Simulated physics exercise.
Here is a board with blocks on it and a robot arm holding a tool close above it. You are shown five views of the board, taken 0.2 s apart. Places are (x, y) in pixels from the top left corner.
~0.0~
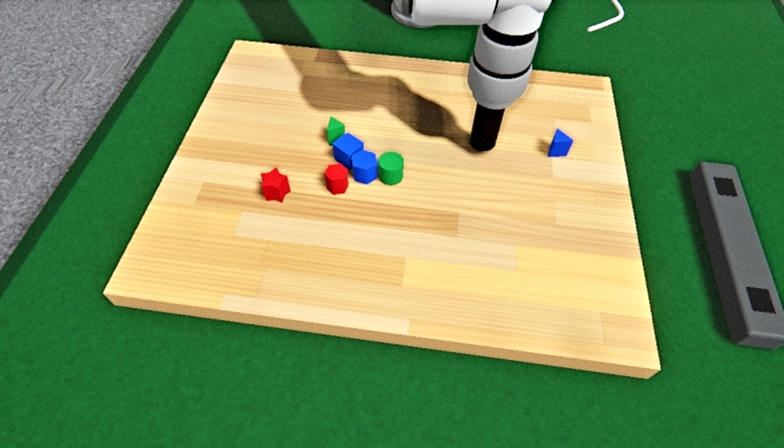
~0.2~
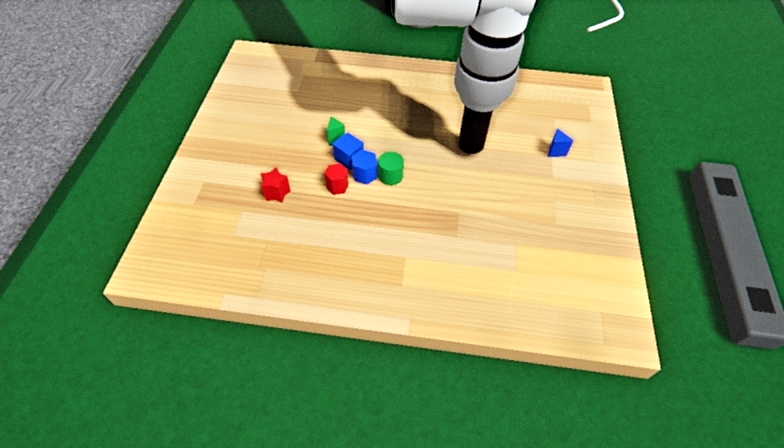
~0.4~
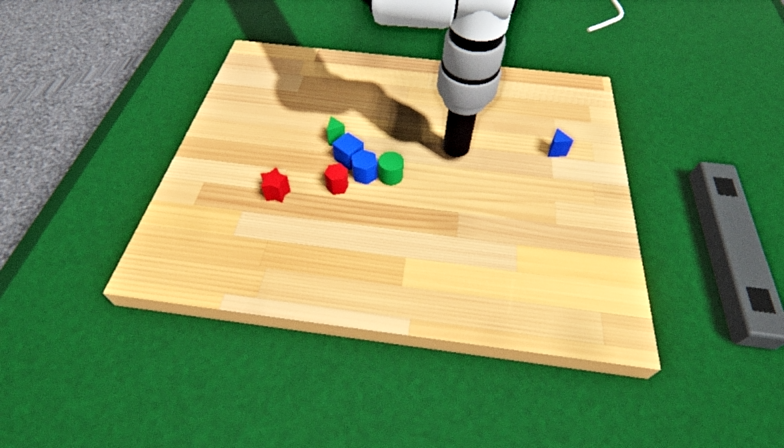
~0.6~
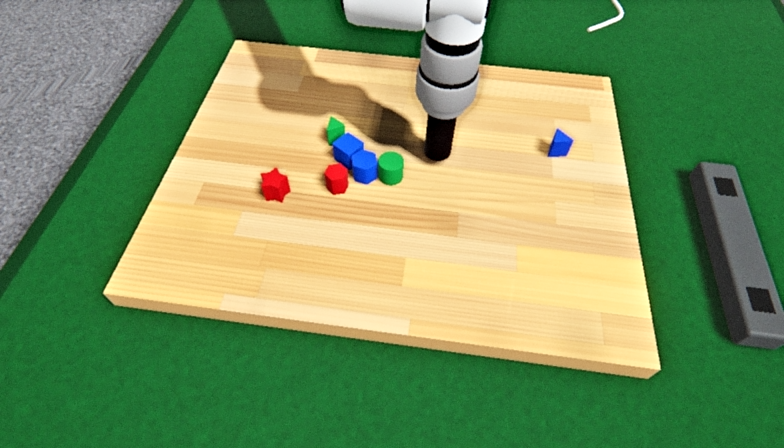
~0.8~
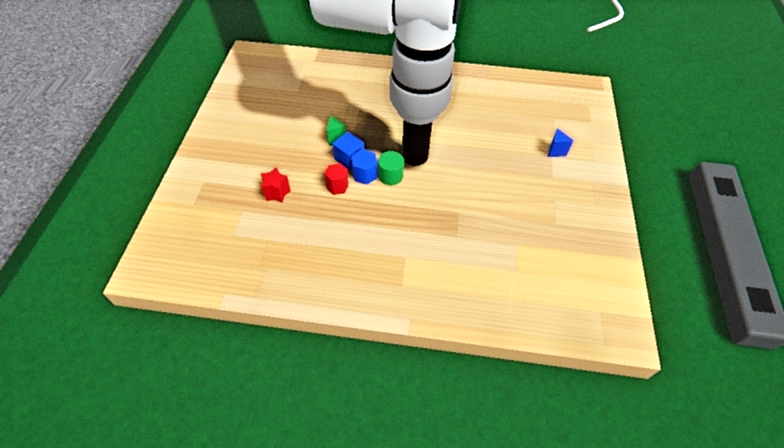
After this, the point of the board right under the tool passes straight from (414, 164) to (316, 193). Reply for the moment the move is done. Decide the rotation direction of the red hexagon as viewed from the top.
The block turns counter-clockwise.
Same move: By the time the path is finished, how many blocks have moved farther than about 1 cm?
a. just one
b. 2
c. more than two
The one that fits is c, more than two.
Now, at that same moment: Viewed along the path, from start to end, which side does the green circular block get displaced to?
Side: Left.
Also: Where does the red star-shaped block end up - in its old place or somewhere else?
It is moved off its spot.
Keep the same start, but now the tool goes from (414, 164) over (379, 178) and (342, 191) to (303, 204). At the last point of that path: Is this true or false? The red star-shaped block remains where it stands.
That claim is false.
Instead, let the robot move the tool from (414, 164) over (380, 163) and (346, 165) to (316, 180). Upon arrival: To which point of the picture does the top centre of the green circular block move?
Answer: (374, 168).
On the path given first. One third of the way, tool at (382, 167); red hexagon at (332, 172); blue hexagon at (353, 163), turned 45° clockwise; green circular block at (371, 177).
Two thirds of the way, tool at (349, 176); red hexagon at (302, 176), turned 65° anticlockwise; blue four-sided block at (346, 142), turned 15° clockwise; blue hexagon at (322, 165), turned 85° clockwise; green circular block at (354, 190).
At the end, tool at (315, 186); red star-shaped block at (259, 183), turned 35° clockwise; red hexagon at (281, 180), turned 135° anticlockwise; blue four-sided block at (346, 142), turned 15° clockwise; blue hexagon at (295, 164), turned 120° clockwise; green circular block at (353, 190).
